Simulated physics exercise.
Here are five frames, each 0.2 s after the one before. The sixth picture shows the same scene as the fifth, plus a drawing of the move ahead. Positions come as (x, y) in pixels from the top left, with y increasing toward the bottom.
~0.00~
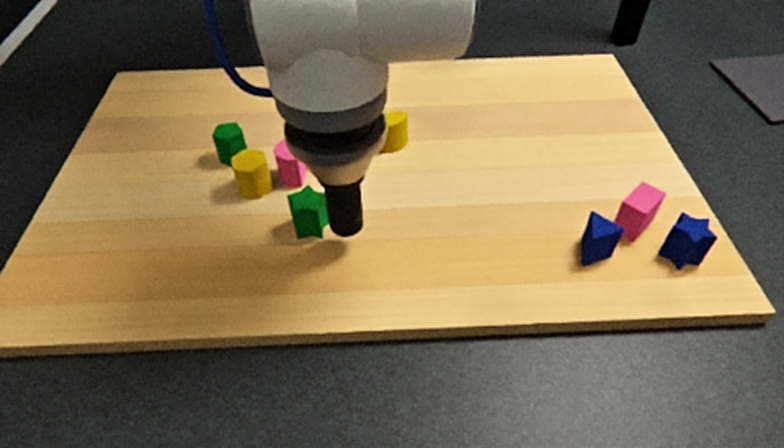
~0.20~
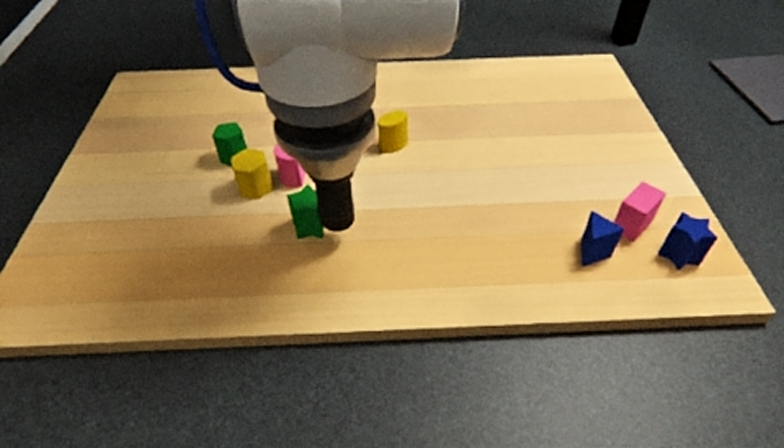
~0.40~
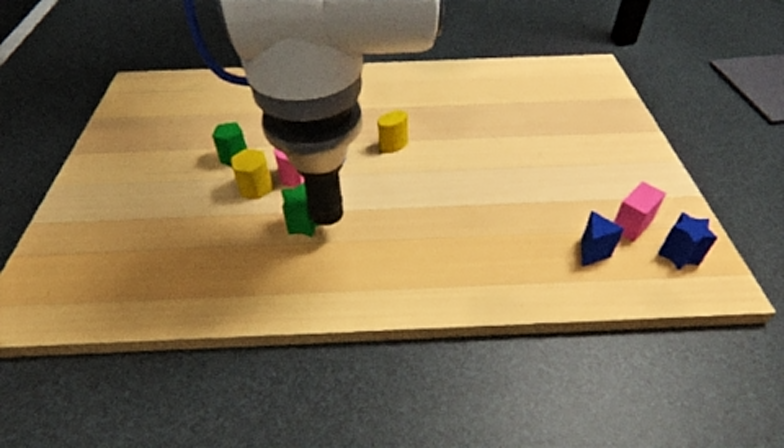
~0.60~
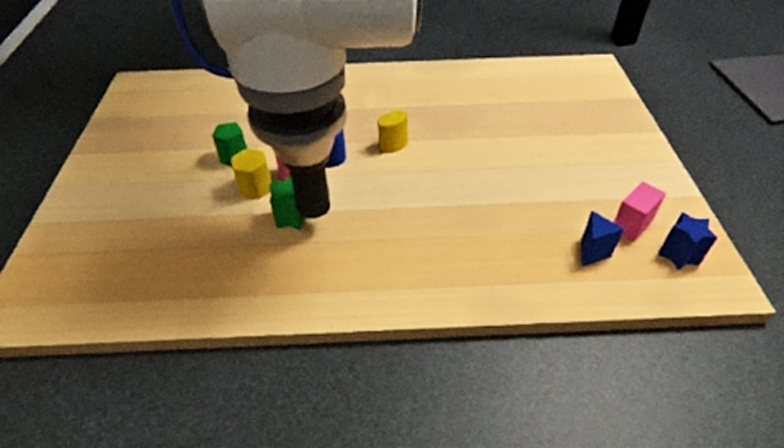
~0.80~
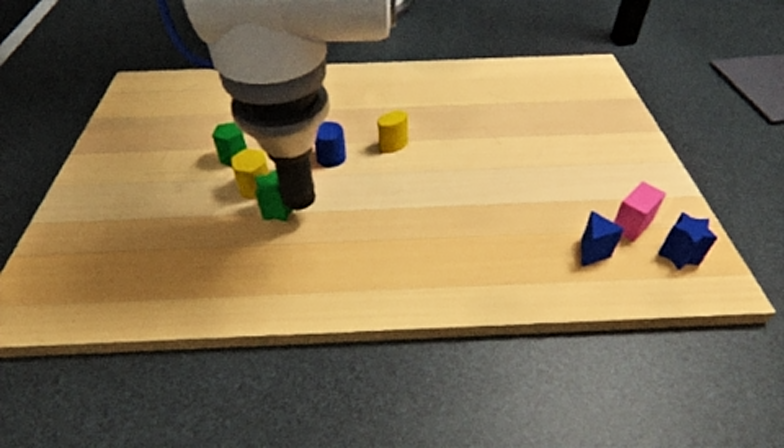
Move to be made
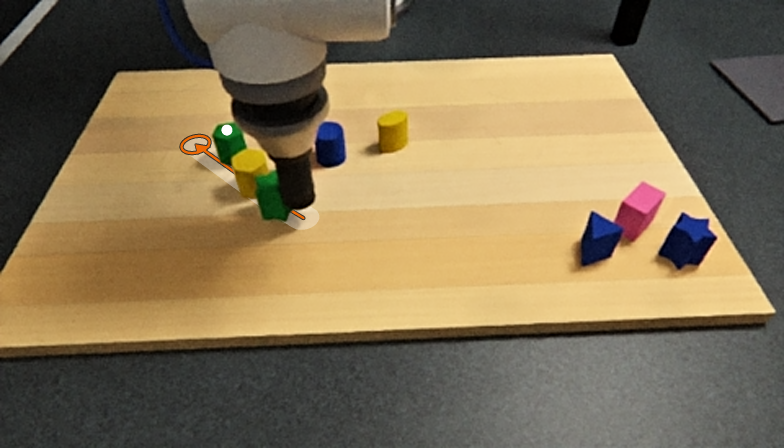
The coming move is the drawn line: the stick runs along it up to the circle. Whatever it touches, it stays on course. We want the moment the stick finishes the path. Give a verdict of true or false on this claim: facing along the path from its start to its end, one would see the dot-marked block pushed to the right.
True
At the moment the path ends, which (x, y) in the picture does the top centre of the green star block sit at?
It will likely be found at (159, 127).
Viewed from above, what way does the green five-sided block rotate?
It twists clockwise.
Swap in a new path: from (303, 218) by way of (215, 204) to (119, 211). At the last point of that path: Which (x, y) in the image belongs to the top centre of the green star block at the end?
At pixel (174, 154).
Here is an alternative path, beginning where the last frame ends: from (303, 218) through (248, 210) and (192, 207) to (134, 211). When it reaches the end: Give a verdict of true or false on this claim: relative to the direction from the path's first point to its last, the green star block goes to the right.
That statement is accurate.
Path on the board, from (303, 218) to (196, 144); the dot is on the green five-sided block.
What follows on the original path. One third of the way, stick (257, 173); green five-sided block (221, 125), turned 45° clockwise; yellow hexagon (214, 144); green star block (228, 160).
Two thirds of the way, stick (222, 149); green five-sided block (219, 121), turned 65° clockwise; yellow hexagon (171, 130), turned 20° anticlockwise; green star block (190, 141), turned 30° anticlockwise.
At the end, stick (189, 126); green five-sided block (212, 107), turned 165° clockwise; yellow hexagon (131, 125), turned 55° anticlockwise; green star block (159, 127), turned 60° anticlockwise; pink half-round block in place.
